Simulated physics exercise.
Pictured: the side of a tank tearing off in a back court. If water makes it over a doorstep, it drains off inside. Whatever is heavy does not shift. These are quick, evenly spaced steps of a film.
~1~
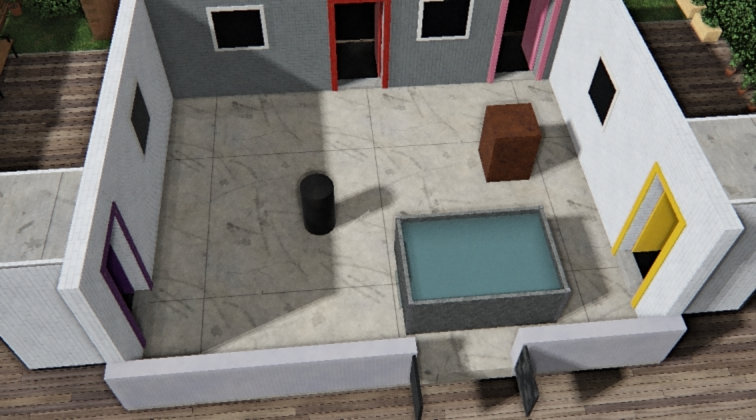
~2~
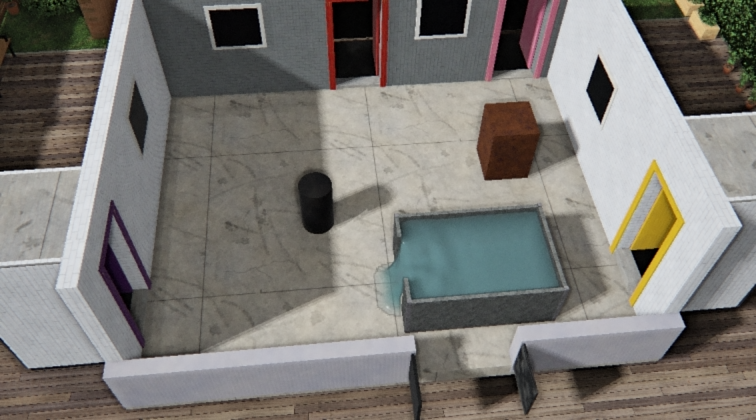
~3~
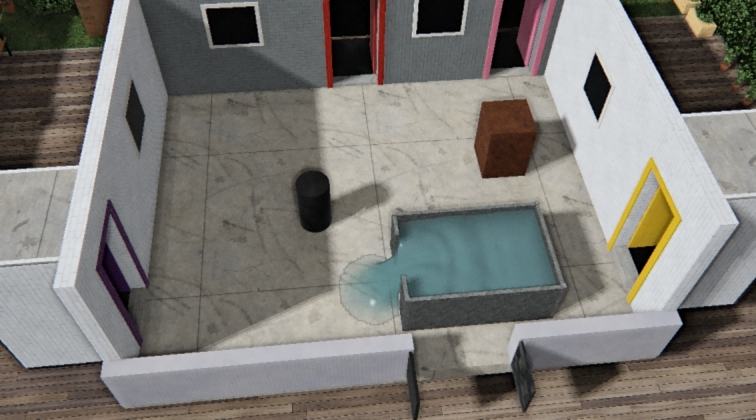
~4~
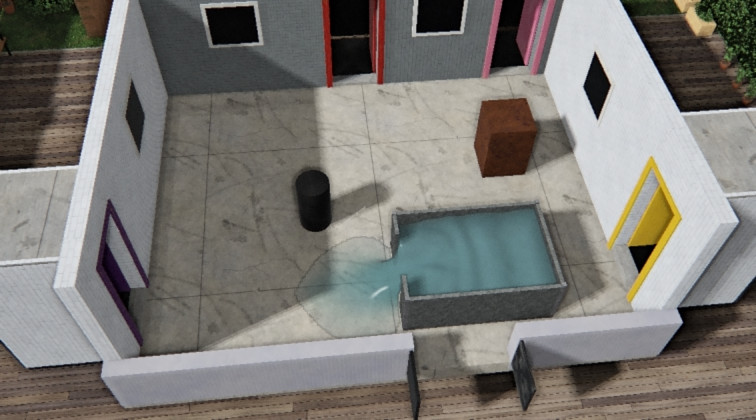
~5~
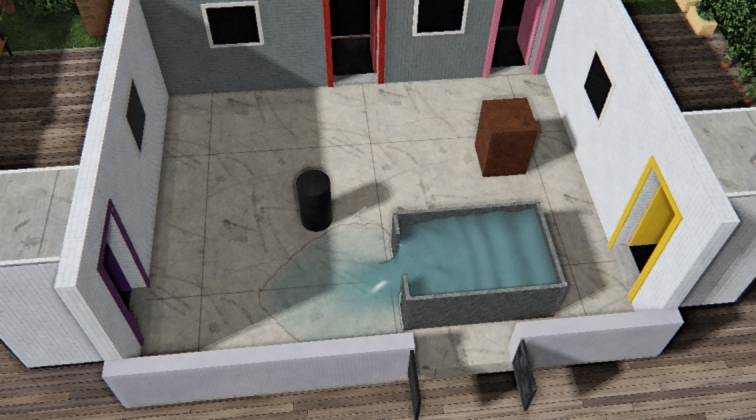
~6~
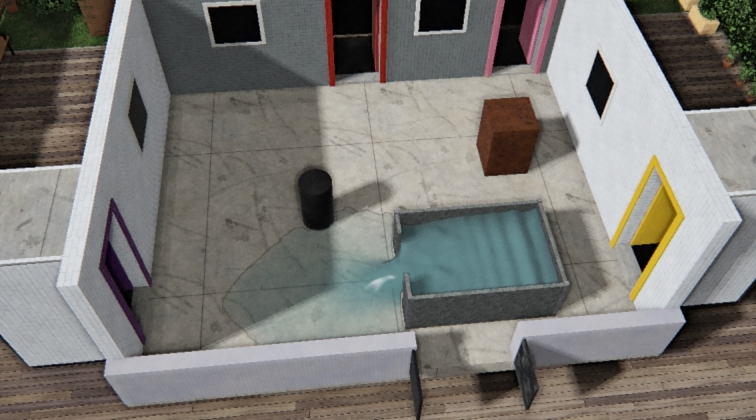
The clip opens on still water in an open gray tank inside a walled court with a black cylinder and a brown block. The tank's left side tears open and water pours through the gap, fanning leftward across the pale floor in a widening, thinning sheet that passes below the cylinder.
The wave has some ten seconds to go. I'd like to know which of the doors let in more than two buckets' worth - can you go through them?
Red door: Within two buckets, purple door: Exceeds two buckets, pink door: Within two buckets, yellow door: Within two buckets.
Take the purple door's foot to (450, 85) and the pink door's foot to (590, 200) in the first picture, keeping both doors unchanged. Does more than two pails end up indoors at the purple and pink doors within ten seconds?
Short version: The purple one stays within the limit and the pink one stays within the limit.
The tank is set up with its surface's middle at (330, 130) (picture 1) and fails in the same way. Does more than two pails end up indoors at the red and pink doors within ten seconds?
My guess: The red door stays short of it, while the pink door gets past it.
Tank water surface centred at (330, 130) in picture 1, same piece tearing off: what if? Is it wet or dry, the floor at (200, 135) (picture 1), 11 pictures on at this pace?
Result for the spot: Waterlogged.
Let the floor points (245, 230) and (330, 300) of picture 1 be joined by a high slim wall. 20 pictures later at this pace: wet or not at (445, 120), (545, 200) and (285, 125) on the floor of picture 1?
Taking the points in order, they are high and dry, high and dry and inundated.
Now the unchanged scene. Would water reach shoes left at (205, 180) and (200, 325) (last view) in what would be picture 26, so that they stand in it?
Soaked, soaked.
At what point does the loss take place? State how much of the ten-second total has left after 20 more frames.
Working it through, I arrive at 40 per cent.
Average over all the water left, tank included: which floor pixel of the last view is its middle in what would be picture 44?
My reading is close to (322, 240).
A moment on, water covers 25 % of the floor; the red door not reached, the purple door under two buckets in, the pink door not reached, the yellow door not reached.
Next, water covers 35 % of the floor; the red door not reached, the purple door over two buckets in, the pink door not reached, the yellow door not reached.
Then, water covers 35 % of the floor; the red door not reached, the purple door far over two buckets in, the pink door not reached, the yellow door not reached.
Later, water covers 55 % of the floor; the red door wet at the sill, nothing in, the purple door far over two buckets in, the pink door not reached, the yellow door not reached.
In the end, water covers 90 % of the floor; the red door wet at the sill, nothing in, the purple door far over two buckets in, the pink door wet at the sill, nothing in, the yellow door not reached.
